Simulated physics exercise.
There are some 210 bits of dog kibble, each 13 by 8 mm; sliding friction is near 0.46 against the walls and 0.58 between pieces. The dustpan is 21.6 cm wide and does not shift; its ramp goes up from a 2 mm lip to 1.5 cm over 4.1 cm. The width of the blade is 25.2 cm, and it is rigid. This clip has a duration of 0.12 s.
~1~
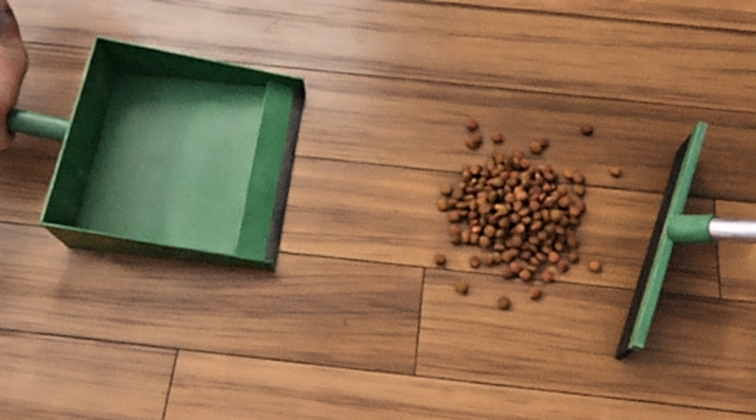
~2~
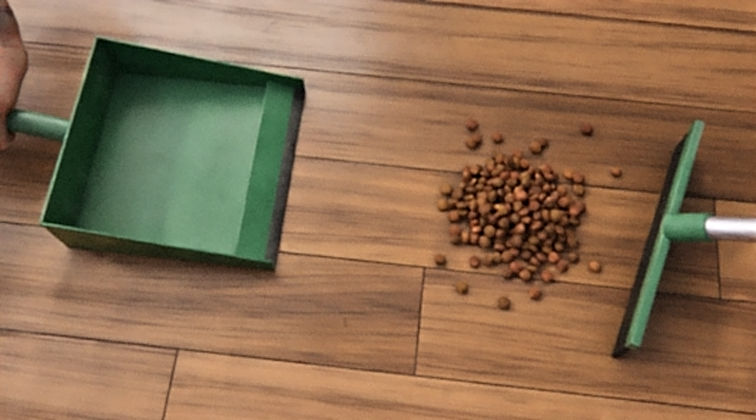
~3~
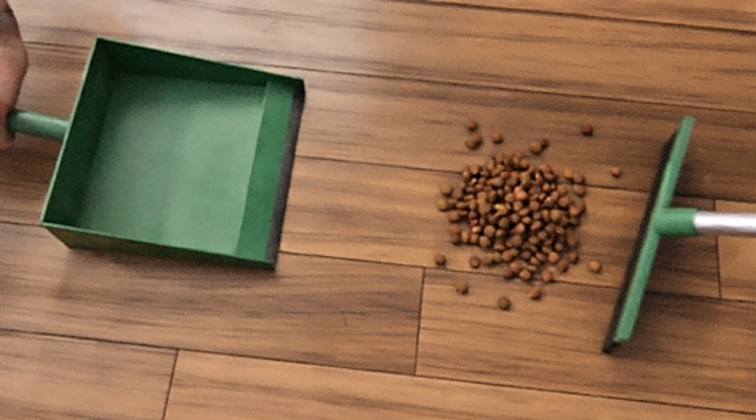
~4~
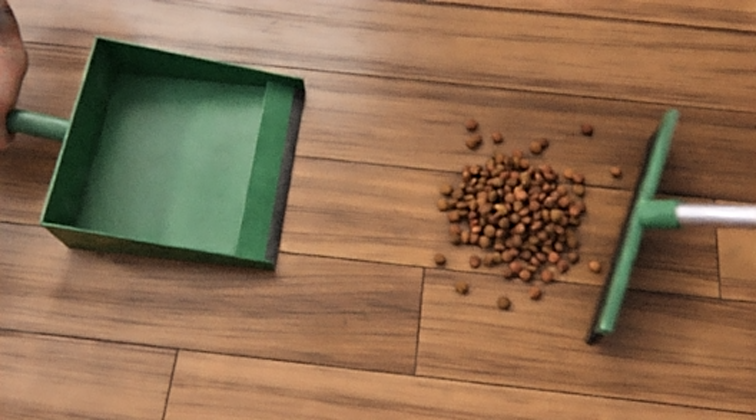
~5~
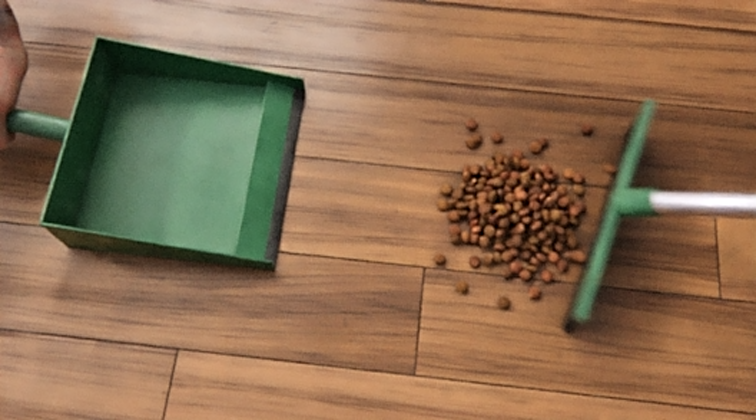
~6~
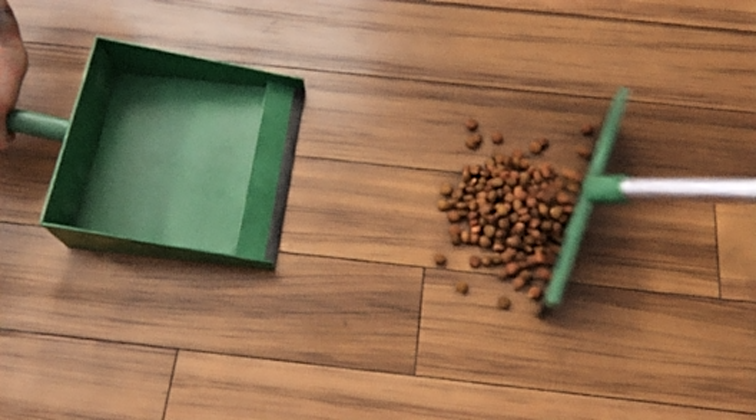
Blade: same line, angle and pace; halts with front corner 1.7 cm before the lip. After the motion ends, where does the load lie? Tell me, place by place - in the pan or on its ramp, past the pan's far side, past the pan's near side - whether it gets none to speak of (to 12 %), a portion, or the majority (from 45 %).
Pan: A portion; far side: A portion; near side: None to speak of.
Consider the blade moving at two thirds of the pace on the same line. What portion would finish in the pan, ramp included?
About 20 per cent.
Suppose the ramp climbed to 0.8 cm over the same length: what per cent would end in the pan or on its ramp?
Then around 40 percent, ramp counted.
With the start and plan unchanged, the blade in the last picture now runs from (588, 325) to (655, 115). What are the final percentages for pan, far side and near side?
The pan gets 20, the far side 25 and the near side 0.
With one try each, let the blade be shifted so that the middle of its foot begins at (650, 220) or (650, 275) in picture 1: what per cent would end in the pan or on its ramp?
I'd put it near 35 per cent for the first and near 35 per cent for the second.
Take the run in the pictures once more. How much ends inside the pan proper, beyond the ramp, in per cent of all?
Estimate: Near 20 per cent of all.
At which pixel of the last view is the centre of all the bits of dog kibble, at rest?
Centre at rest, approx.: (281, 101) px.
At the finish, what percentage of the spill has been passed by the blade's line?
Roughly 5 per cent of it.
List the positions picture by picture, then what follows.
The first picture shows blade from (636, 345) to (698, 131), moved 0.0 cm, 0 of the pieces shifted so far; middle of the pieces at (516, 204); pan at (174, 163).
The second picture shows blade from (632, 343) to (695, 129), moved 0.3 cm, 0 of the pieces shifted so far; middle of the pieces at (516, 204).
The third picture shows blade from (621, 338) to (685, 125), moved 1.4 cm, 0 of the pieces shifted so far; middle of the pieces at (516, 204).
The fourth picture shows blade from (604, 329) to (670, 118), moved 3.1 cm, 0 of the pieces shifted so far; middle of the pieces at (516, 204).
The fifth picture shows blade from (579, 316) to (647, 108), moved 5.7 cm, 2 of the pieces shifted so far; middle of the pieces at (516, 204).
The sixth picture shows blade from (551, 302) to (621, 96), moved 8.6 cm, 51 of the pieces shifted so far; middle of the pieces at (515, 203); pan at (174, 163).
Then, 0.12 s after the last picture, middle of the blade 16 cm from the lip; 0 % over the lip, far side 10 %, near side 0 %.
Then, 0.20 s after the last picture, middle of the blade 8 cm from the lip; 0 % over the lip, far side 25 %, near side 0 %.
Then, 0.41 s after the last picture, middle of the blade 5 cm from the lip; 35 % over the lip, far side 35 %, near side 0 %.
In the end, pan 35 %, far side 35 %, near side 0 %, in front of the lip or behind the blade 25 %.
